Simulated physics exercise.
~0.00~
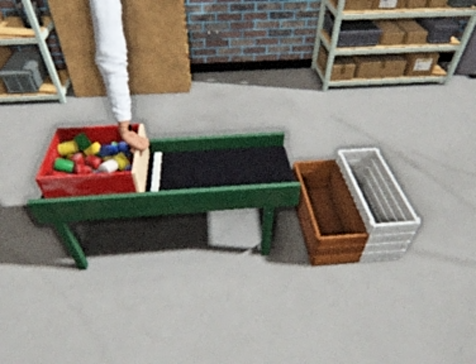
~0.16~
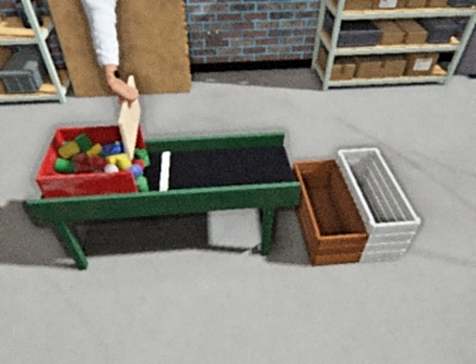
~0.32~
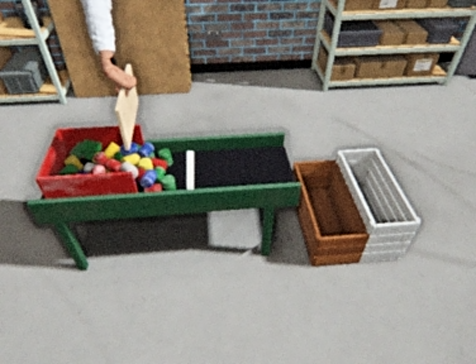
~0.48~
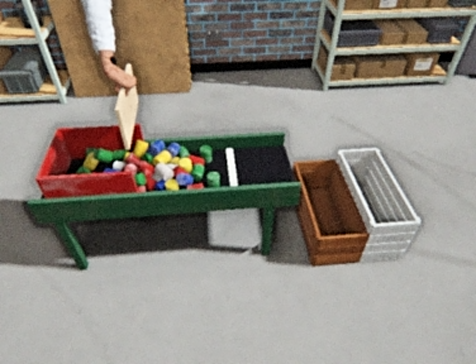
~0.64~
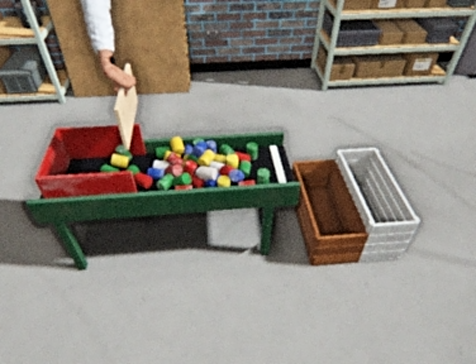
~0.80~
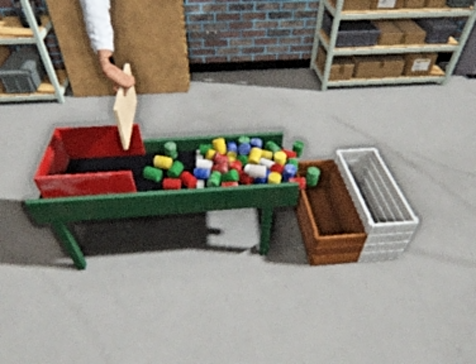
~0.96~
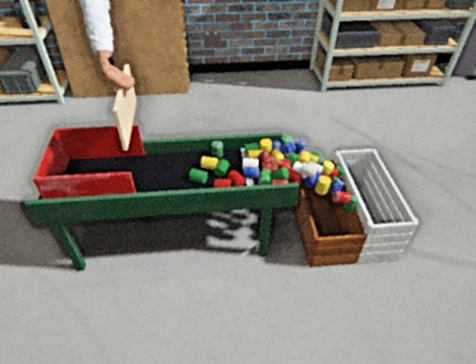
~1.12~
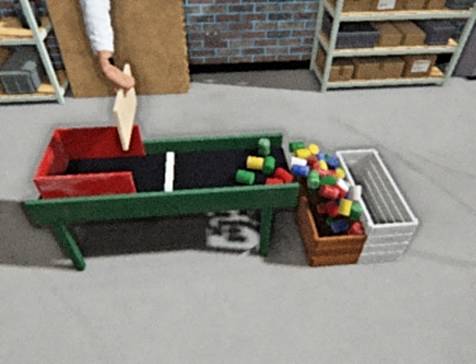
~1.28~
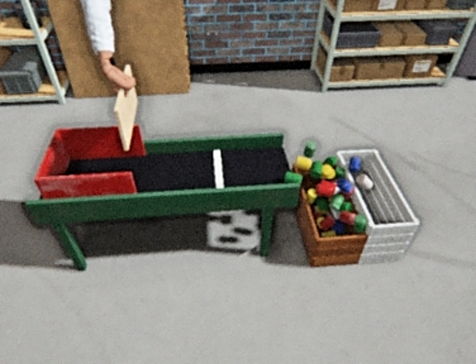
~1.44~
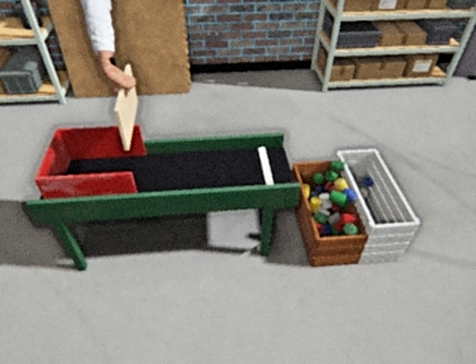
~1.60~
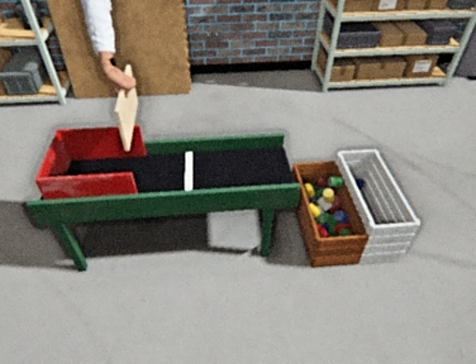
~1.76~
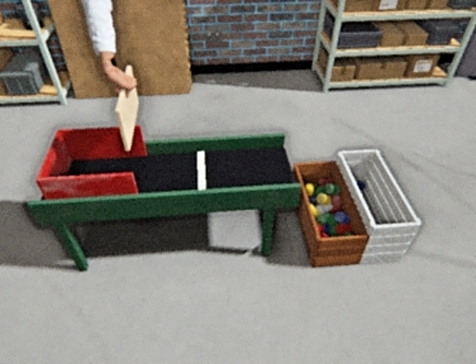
At the start, a hand holds a pale board at the edge of a red pen full of small, colourful pieces, which sits at the left end of a dark belt on a green frame. The hand lifts the board, and the pieces spill out and ride right in a loose spread behind a white stripe. The pen empties as the leading pieces reach the belt's end. They tumble off in a stream toward a brown wooden tote and a white tote beyond it. Finally the belt is clear, most pieces lie in the wooden tote, and very few are in the white one.
